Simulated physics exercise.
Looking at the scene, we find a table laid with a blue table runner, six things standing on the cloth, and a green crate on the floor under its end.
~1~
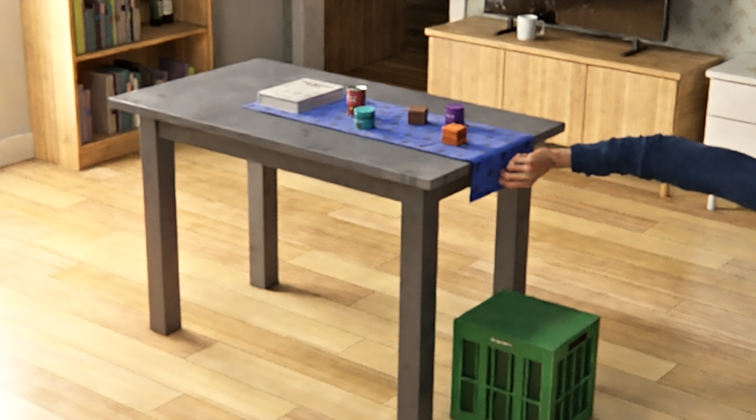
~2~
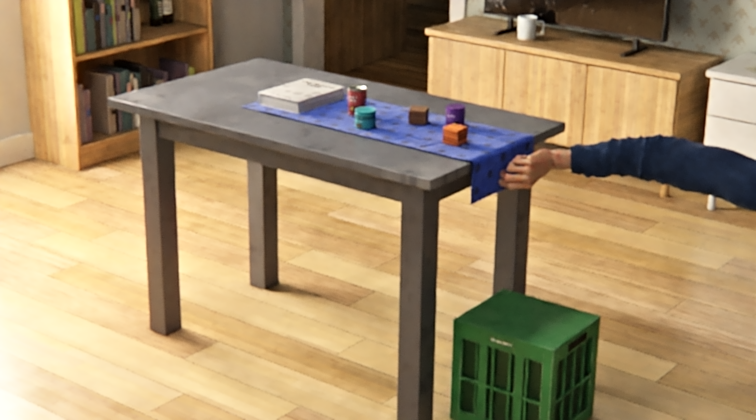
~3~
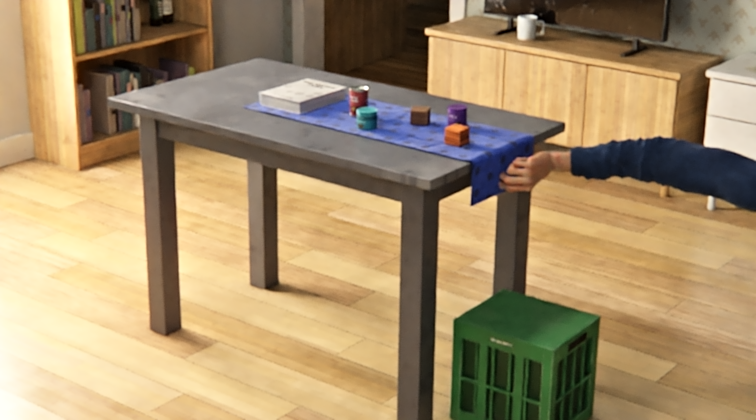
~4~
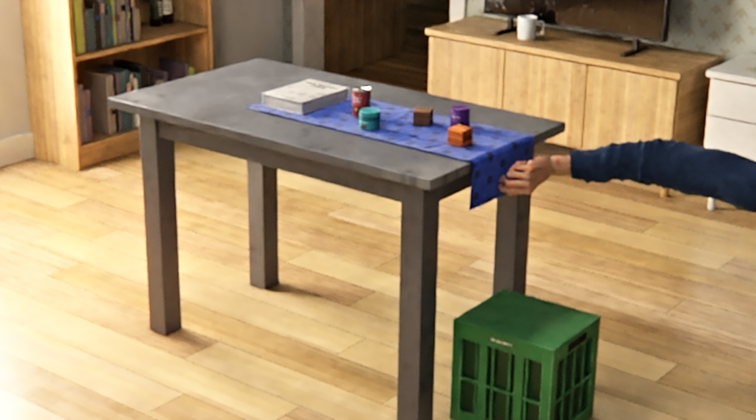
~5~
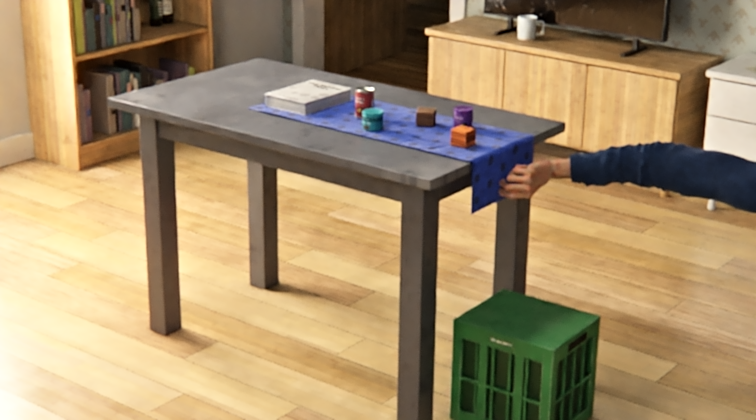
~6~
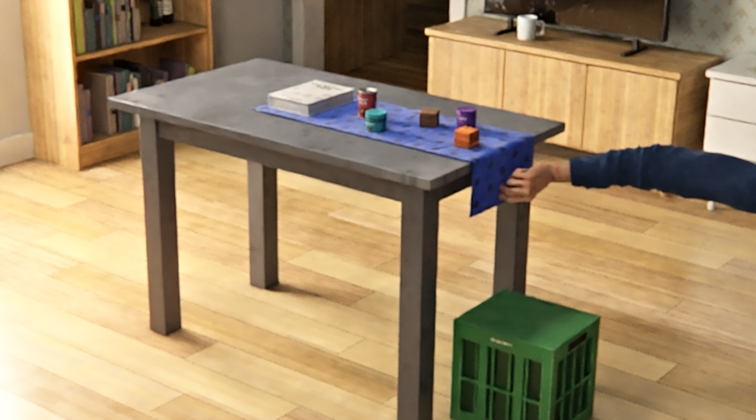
A hand slowly pulls the blue runner over the table's right end, carrying the objects along.
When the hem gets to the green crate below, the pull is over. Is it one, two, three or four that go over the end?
It is three.
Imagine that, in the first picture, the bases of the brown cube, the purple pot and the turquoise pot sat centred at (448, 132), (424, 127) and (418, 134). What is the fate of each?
The brown cube tumbles off; the purple pot comes down; the turquoise pot tumbles off.
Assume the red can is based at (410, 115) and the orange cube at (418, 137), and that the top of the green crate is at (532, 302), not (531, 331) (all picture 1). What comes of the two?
The red can stays aboard, and the orange cube does not stay aboard.
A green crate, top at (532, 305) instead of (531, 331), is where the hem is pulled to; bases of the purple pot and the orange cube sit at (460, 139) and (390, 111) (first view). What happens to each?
The purple pot is lost; the orange cube stays aboard.
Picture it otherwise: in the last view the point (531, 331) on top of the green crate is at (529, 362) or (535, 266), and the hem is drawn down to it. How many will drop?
We'd get 4 in the first case and 1 in the second.
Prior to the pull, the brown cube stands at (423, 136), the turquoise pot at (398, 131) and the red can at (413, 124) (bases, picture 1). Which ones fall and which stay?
The brown cube is carried off; the turquoise pot comes down; the red can drops off.
Soon after, hem near (501, 245); orange cube gone.
After that, hem near (500, 298); orange cube and purple pot gone.
In the end, hem on the crate; orange cube, purple pot and brown cube gone. Over the edge go three.
